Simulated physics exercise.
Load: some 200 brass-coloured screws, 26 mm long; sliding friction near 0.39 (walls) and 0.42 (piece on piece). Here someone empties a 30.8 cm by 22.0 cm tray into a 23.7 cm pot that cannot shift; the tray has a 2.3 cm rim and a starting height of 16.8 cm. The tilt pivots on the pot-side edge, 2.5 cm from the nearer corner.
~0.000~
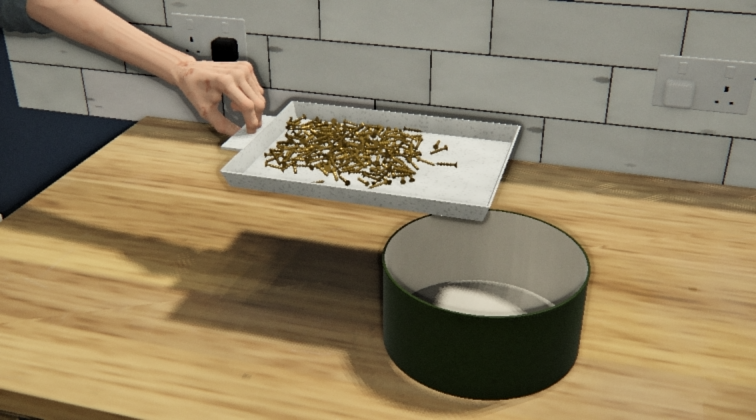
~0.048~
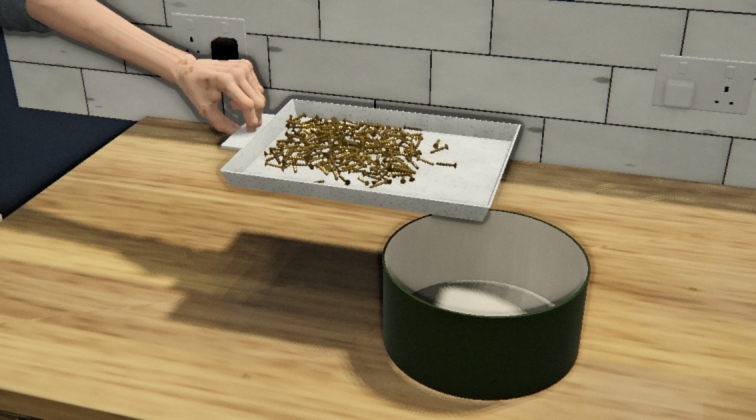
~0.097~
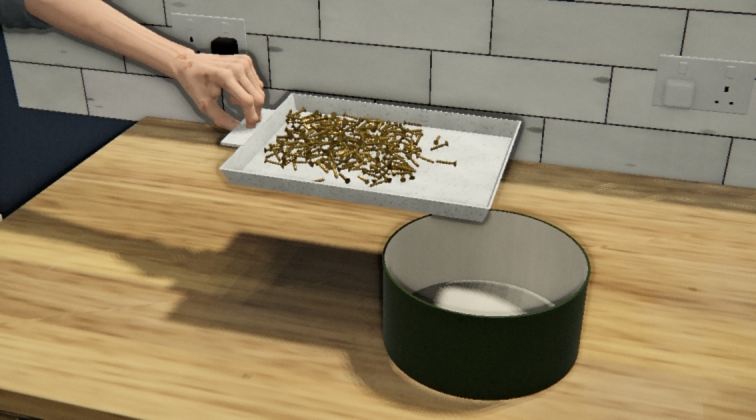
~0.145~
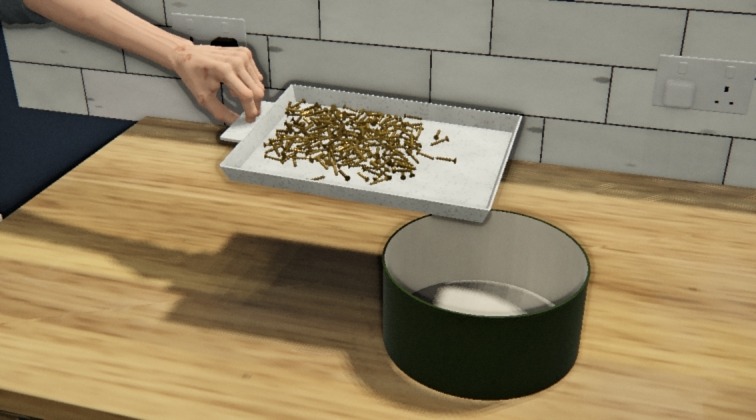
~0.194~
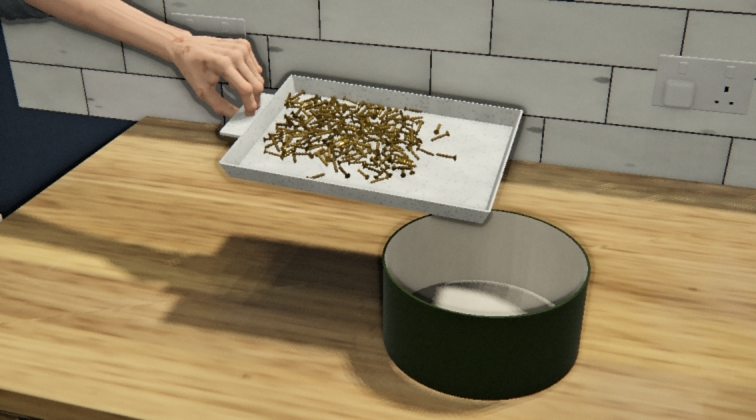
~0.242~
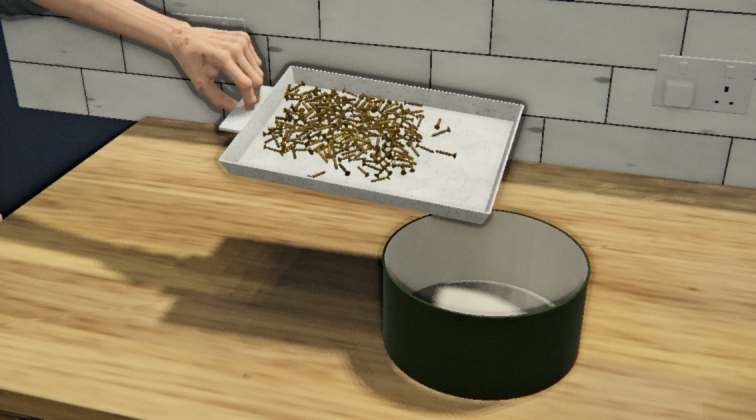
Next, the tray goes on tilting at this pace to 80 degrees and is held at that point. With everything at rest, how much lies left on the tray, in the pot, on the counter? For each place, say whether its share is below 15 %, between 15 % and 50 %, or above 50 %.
Result: Left on the tray: A low amount; pot: A majority; counter: A mid-sized amount.
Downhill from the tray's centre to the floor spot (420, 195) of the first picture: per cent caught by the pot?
Near 100 percent, give or take.
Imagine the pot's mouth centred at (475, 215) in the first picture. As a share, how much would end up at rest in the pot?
0 %.
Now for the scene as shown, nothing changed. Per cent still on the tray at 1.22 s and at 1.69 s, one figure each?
Earlier moment 85, later moment 35.
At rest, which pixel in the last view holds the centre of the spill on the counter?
(354, 379), roughly.
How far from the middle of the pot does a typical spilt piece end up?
Distance: Some 16 cm.
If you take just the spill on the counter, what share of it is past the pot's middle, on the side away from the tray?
About 0 per cent.
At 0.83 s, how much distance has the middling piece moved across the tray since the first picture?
Around 11 centimetres.
After 0.83 s, tilt 43 degrees; the tray holds 100 %, the pot 0 %.
After 1.22 s, tilt 65 degrees; the tray holds 85 %, the pot 5 %.
After 1.69 s, tilt 80 degrees; the tray holds 35 %, the pot 25 %.
At rest (2.7 s), tray 0 %, pot 65 %, counter 35 %.
